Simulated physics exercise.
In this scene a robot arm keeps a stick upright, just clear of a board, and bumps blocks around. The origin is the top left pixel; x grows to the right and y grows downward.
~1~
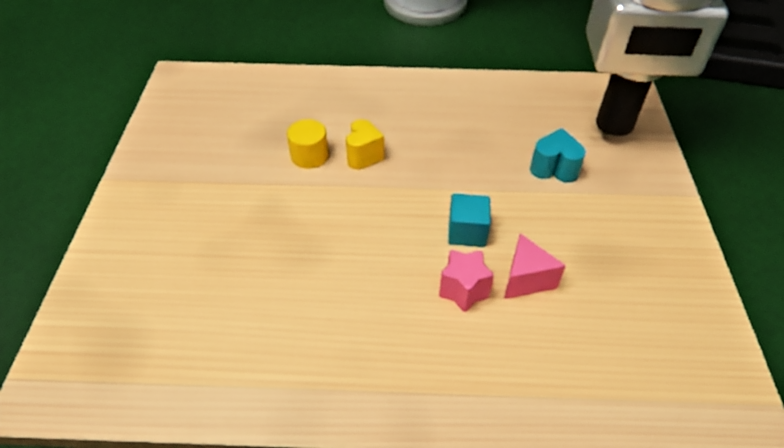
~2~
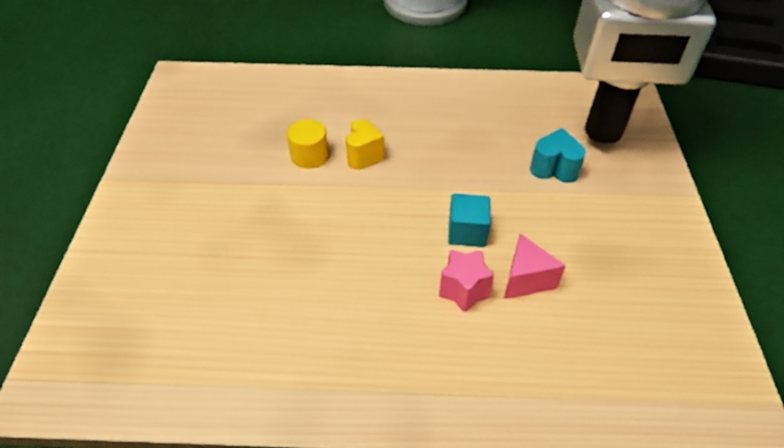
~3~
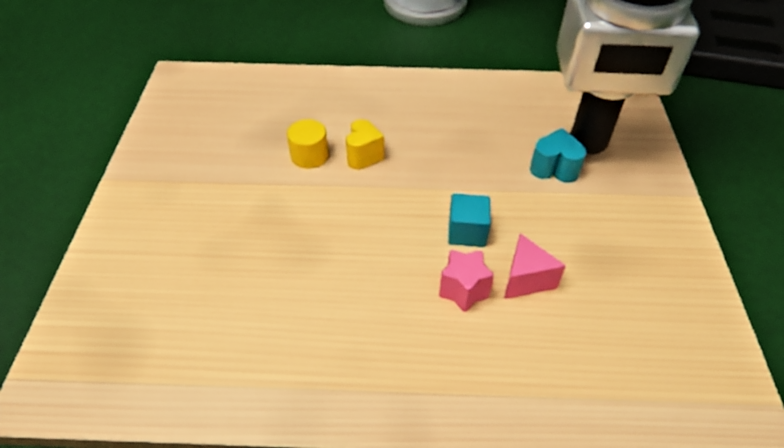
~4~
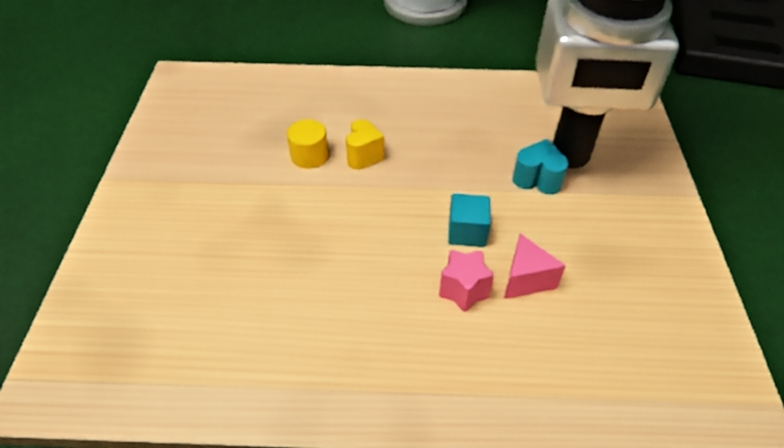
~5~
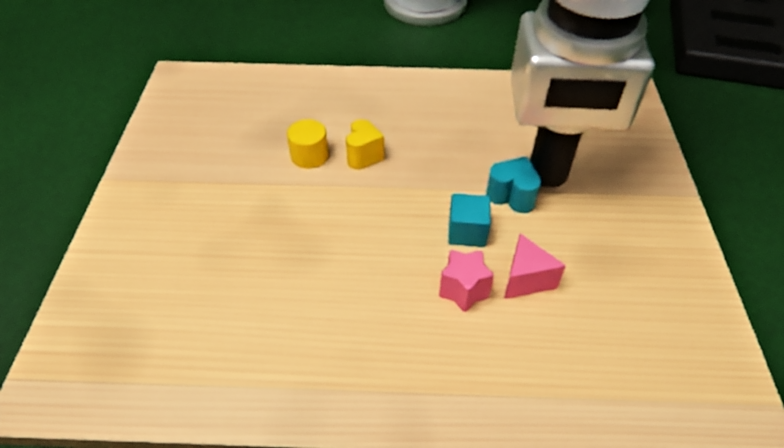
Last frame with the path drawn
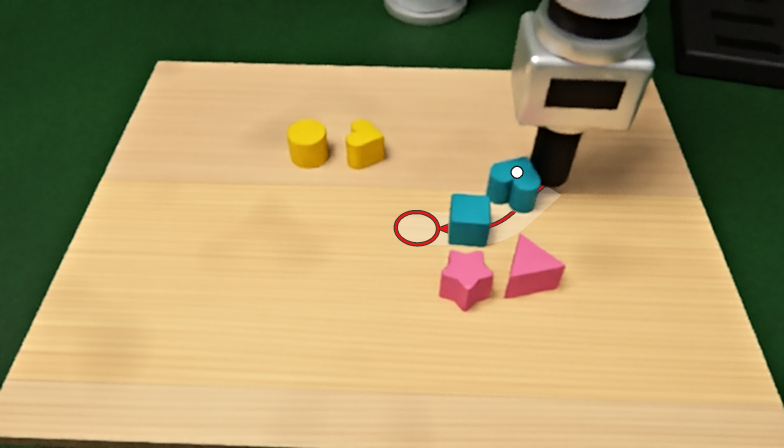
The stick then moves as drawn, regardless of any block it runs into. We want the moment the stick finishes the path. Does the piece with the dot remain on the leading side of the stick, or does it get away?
I believe the piece with the dot keeps its place ahead of the stick.
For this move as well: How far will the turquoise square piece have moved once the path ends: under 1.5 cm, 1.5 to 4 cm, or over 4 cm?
My answer is that it shifts over 4 cm.
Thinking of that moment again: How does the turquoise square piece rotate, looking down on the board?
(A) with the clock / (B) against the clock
It's B.
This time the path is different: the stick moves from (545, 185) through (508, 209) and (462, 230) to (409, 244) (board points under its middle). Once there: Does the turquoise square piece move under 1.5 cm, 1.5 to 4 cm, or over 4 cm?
It moves more than 4 cm.
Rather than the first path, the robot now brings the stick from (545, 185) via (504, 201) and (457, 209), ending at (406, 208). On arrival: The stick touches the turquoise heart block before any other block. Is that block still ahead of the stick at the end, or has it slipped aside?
Fallen away.
The drawn path runs from (545, 185) through (514, 212) and (471, 229) to (417, 228); the dot is on the turquoise heart block.
The first path, step by step. One third of the way, stick at (517, 200); turquoise square piece at (454, 218); turquoise heart block at (480, 195), turned 15° clockwise.
Two thirds of the way, stick at (472, 218); turquoise square piece at (412, 239), turned 35° anticlockwise; turquoise heart block at (432, 211), turned 15° clockwise.
At the end, stick at (418, 217); turquoise square piece at (388, 252), turned 80° anticlockwise; turquoise heart block at (380, 218), turned 20° anticlockwise; pink three-sided block not moved.
